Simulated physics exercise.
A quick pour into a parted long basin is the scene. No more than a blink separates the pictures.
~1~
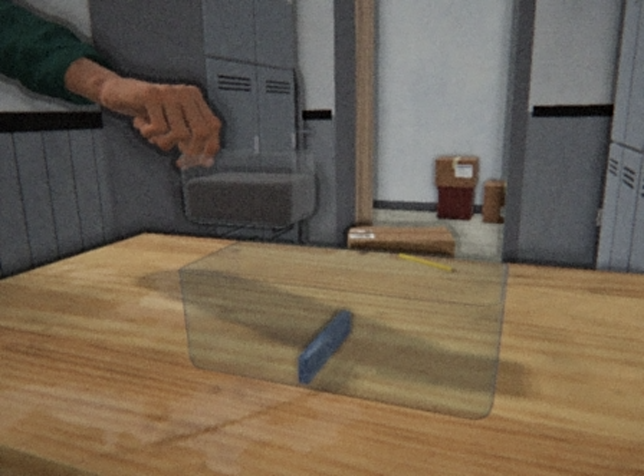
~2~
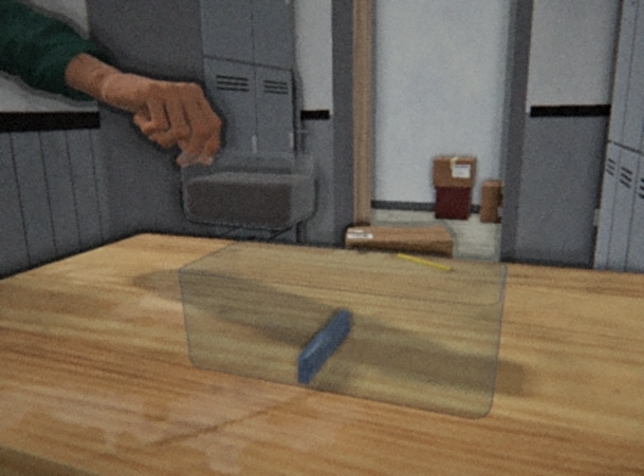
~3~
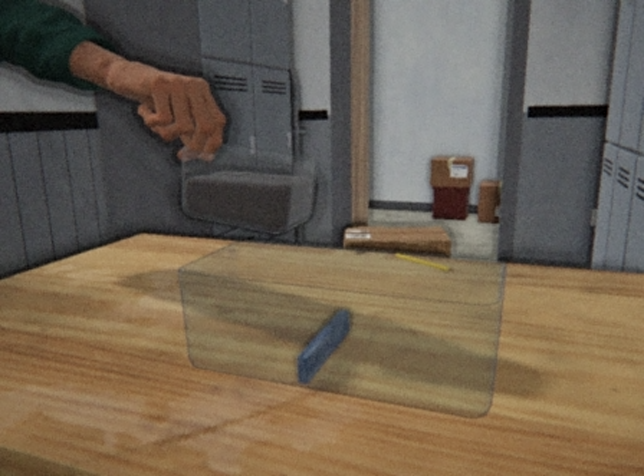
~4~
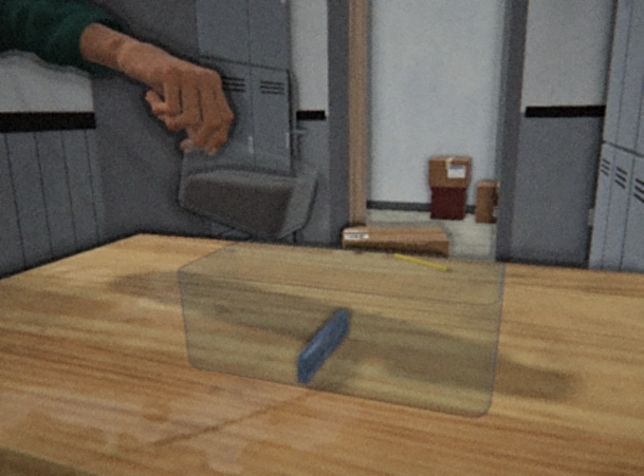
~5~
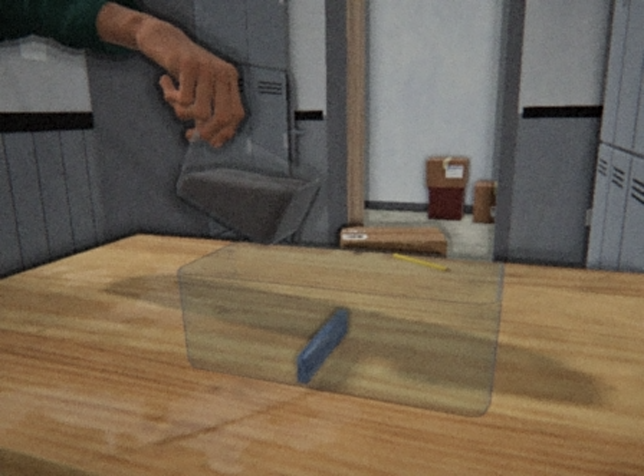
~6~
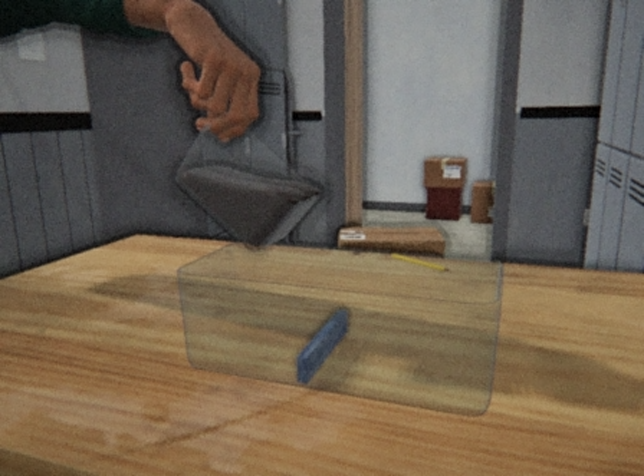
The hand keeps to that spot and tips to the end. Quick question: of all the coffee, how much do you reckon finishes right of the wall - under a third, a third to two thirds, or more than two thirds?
I'd say a third to two thirds.
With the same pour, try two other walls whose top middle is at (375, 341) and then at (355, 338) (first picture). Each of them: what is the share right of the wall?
First try close to 20 percent, second try close to 20 percent.
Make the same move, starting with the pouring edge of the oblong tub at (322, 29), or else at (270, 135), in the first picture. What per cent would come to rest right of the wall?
First try: Near 80 percent; second try: Near 25 percent.
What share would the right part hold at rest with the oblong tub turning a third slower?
About 65 %.
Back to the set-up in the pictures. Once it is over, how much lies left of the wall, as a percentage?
Close to 45 percent.
A moment on, the oblong tub is tipped right over and 14 per cent is still to pour, 27 is left of the wall and 47 right of it.
Next, the oblong tub is tipped right over and 1 per cent is still to pour, 41 is left of the wall and 56 right of it.
Then the oblong tub is tipped right over and 0 per cent is still to pour, 43 is left of the wall and 56 right of it.
Later the oblong tub is tipped right over and 0 per cent is still to pour, 43 is left of the wall and 56 right of it.
Finally, 43 per cent lies left of the wall, 56 right of it and 1 outside.
